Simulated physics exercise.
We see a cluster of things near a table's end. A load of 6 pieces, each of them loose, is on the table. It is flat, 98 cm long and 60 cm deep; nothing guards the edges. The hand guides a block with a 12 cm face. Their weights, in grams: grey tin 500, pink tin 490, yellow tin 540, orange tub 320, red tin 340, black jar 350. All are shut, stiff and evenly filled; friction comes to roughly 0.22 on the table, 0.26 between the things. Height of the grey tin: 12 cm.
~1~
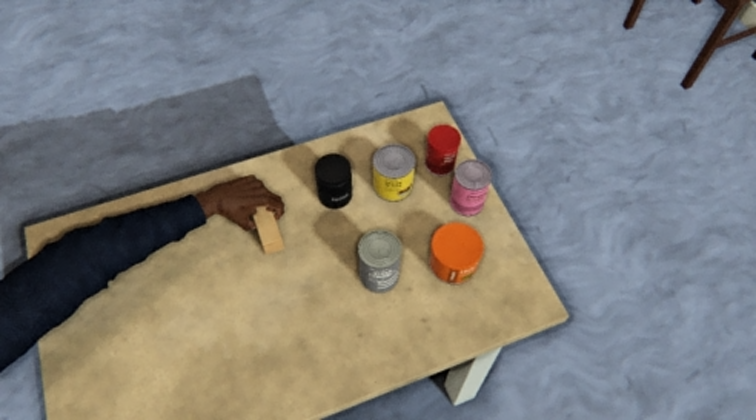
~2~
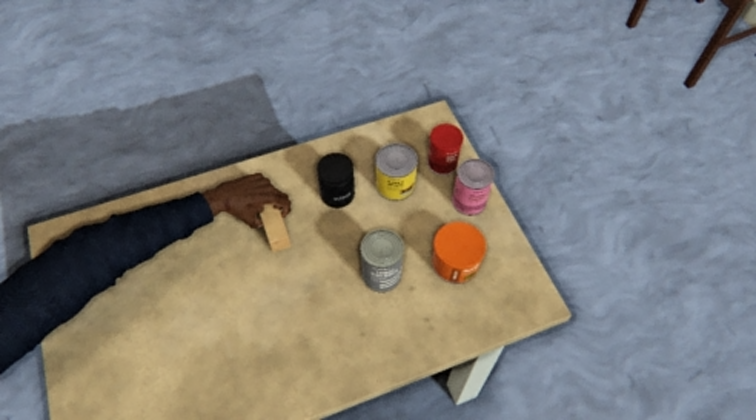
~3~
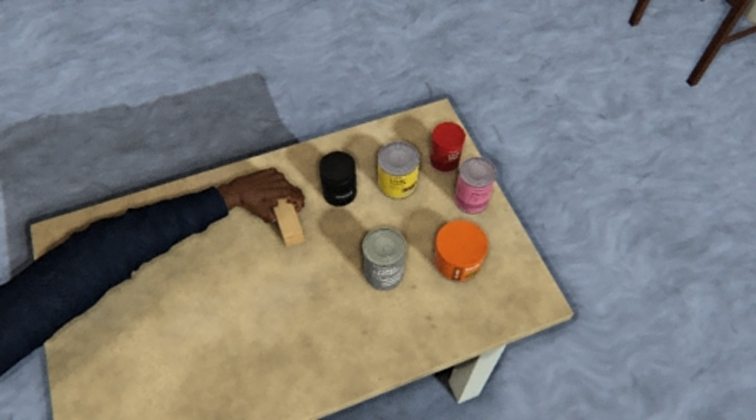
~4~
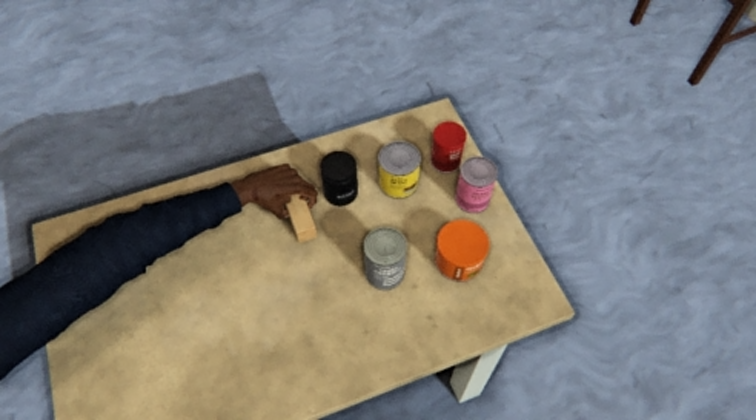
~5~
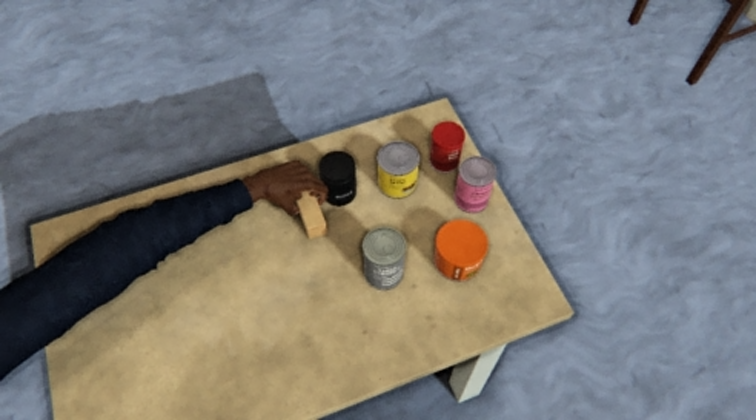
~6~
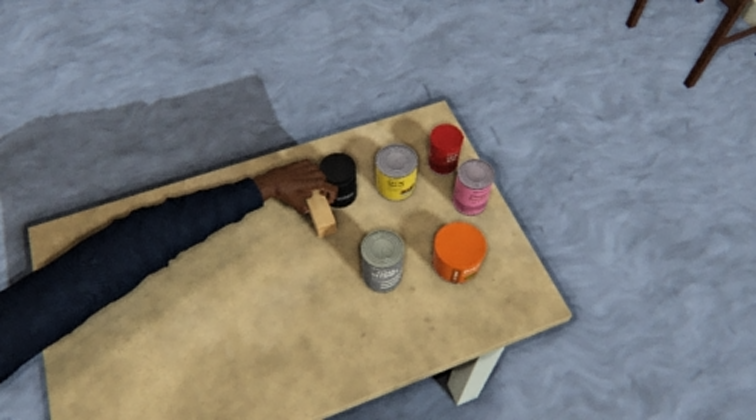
A hand in a dark sleeve slides a small wooden block rightward across a table toward a black jar, while the jar and the nearby grey, yellow, red and pink tins and orange tub stay in place.
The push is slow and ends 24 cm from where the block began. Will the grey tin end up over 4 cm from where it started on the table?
The grey tin stays put.
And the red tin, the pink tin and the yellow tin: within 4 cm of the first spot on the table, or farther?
The red tin stays put; the pink tin keeps its place; the yellow tin ends elsewhere.
Then, 0.20 s later than the last frame, pusher on by 14 cm; black jar 3 cm from its spot.
Then, 0.50 s later than the last frame, pusher on by 18 cm; black jar 7 cm from its spot; yellow tin 2 cm from its spot.
Then, 0.70 s later than the last frame, pusher on by 21 cm; black jar 10 cm from its spot; yellow tin 5 cm from its spot.
Then, 0.90 s later than the last frame, pusher on by 23 cm; black jar 13 cm from its spot; yellow tin 7 cm from its spot; red tin 2 cm from its spot.
When it is over, not toppled but over 4 cm from the start, yellow tin and black jar; the other 4 within 4 cm of the start. End places, in pixels of the last picture, grey tin near (382, 262).
